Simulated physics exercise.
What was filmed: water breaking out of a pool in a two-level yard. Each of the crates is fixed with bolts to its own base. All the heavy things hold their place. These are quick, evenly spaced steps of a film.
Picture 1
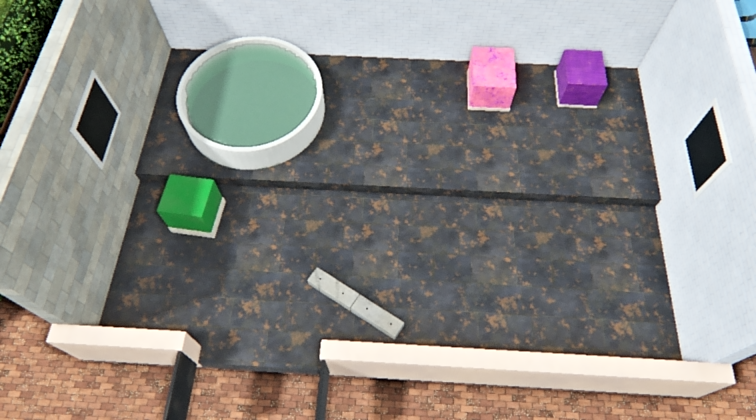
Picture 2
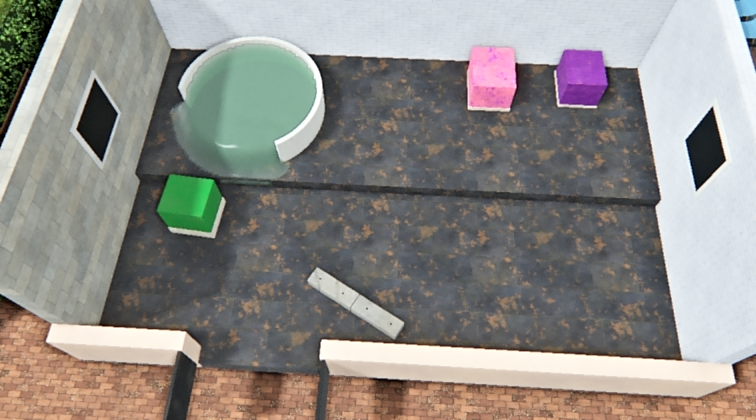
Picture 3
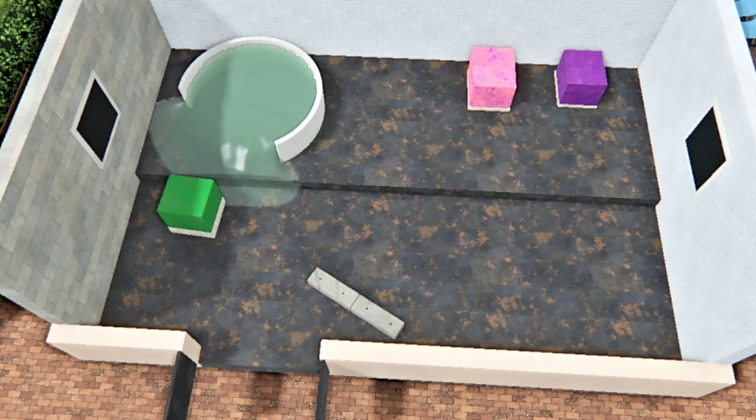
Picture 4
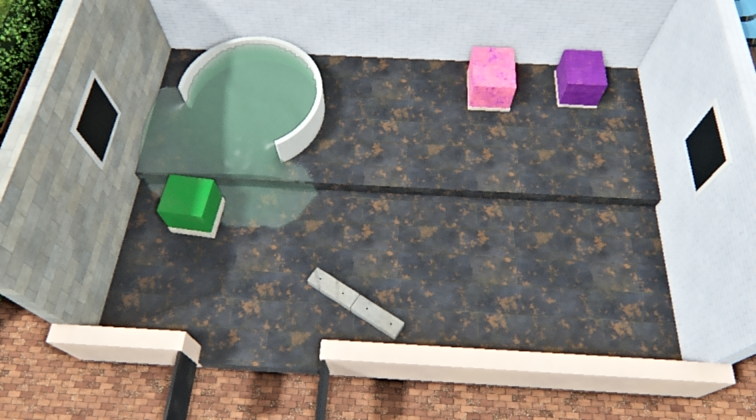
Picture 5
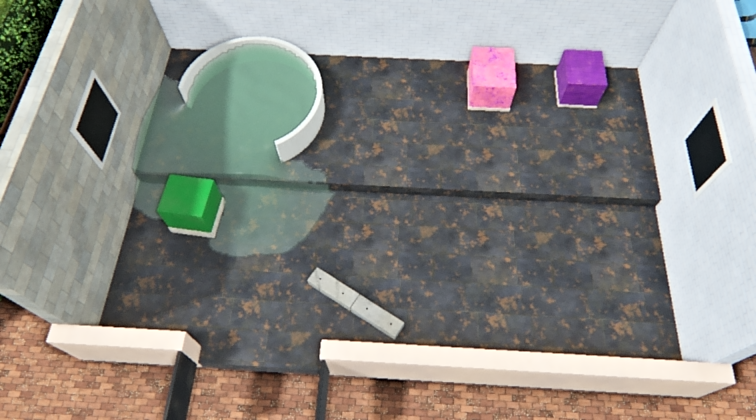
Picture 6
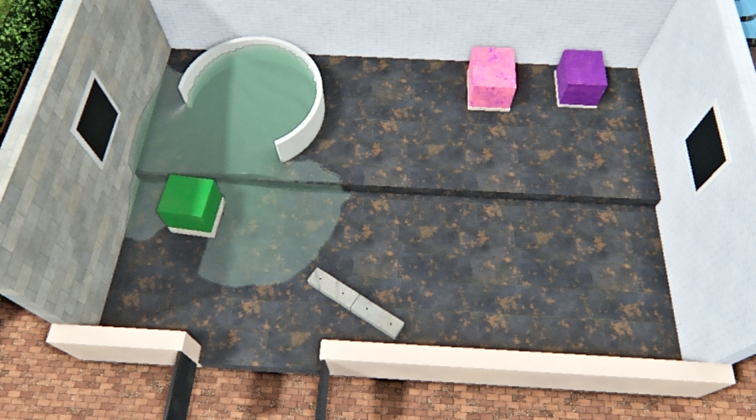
A walled yard with dark, rust-flecked paving on two levels is seen from high above, the view staying fixed. A round white-rimmed pool of green water sits at the upper left, a green block below it, pink and purple blocks at the upper right, and a pale slab near the front. The pool's lower-left rim opens, and water pours out, crosses the step and spreads around the green block toward the slab.
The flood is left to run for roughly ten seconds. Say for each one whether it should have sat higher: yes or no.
Purple crate - no; pink crate - no; green crate - yes.
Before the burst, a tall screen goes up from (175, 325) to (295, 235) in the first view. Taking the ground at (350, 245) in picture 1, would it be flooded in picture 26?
There: Wet.
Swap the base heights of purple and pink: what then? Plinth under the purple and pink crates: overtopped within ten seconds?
One by one: The purple crate is safe; the pink crate remains dry.
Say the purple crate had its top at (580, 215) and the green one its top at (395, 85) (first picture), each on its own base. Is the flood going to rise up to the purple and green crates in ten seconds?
So the purple one gets reached and the green one stays high and dry.
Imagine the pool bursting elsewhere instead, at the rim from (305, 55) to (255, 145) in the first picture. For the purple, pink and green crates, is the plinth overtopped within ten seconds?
Result: Purple crate is swamped; pink crate is swamped; green crate is not reached.
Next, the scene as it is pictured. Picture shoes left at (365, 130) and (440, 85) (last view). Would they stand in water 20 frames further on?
One after the other: Dry, free of water.
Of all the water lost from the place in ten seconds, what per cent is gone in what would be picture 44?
Roughly 70 percent.
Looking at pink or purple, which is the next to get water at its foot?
The answer is the crate marked pink.
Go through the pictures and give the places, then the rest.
In the first picture, the pool at (251, 94) is whole and still.
In the second picture, the front is at (287, 165), out from the gap at (211, 151).
In the third picture, water pours out at (211, 152) and has run to (159, 107).
In the fourth picture, the front is at (311, 192), out from the gap at (212, 153).
In the fifth picture, water pours out at (212, 153) and has run to (302, 232).
In the sixth picture, the front is at (285, 271), out from the gap at (212, 154).
A moment on, water covers 25 % of the floor; the purple crate not reached, the pink crate not reached, the green crate water round its plinth.
Next, water covers 30 % of the floor; the purple crate not reached, the pink crate not reached, the green crate water round its plinth.
Then, water covers 35 % of the floor; the purple crate not reached, the pink crate not reached, the green crate water round its plinth.
Later, water covers 55 % of the floor; the purple crate not reached, the pink crate not reached, the green crate water round its plinth.
In the end, water covers 60 % of the floor; the purple crate stayed above the water, the pink crate stayed above the water, the green crate was topped.
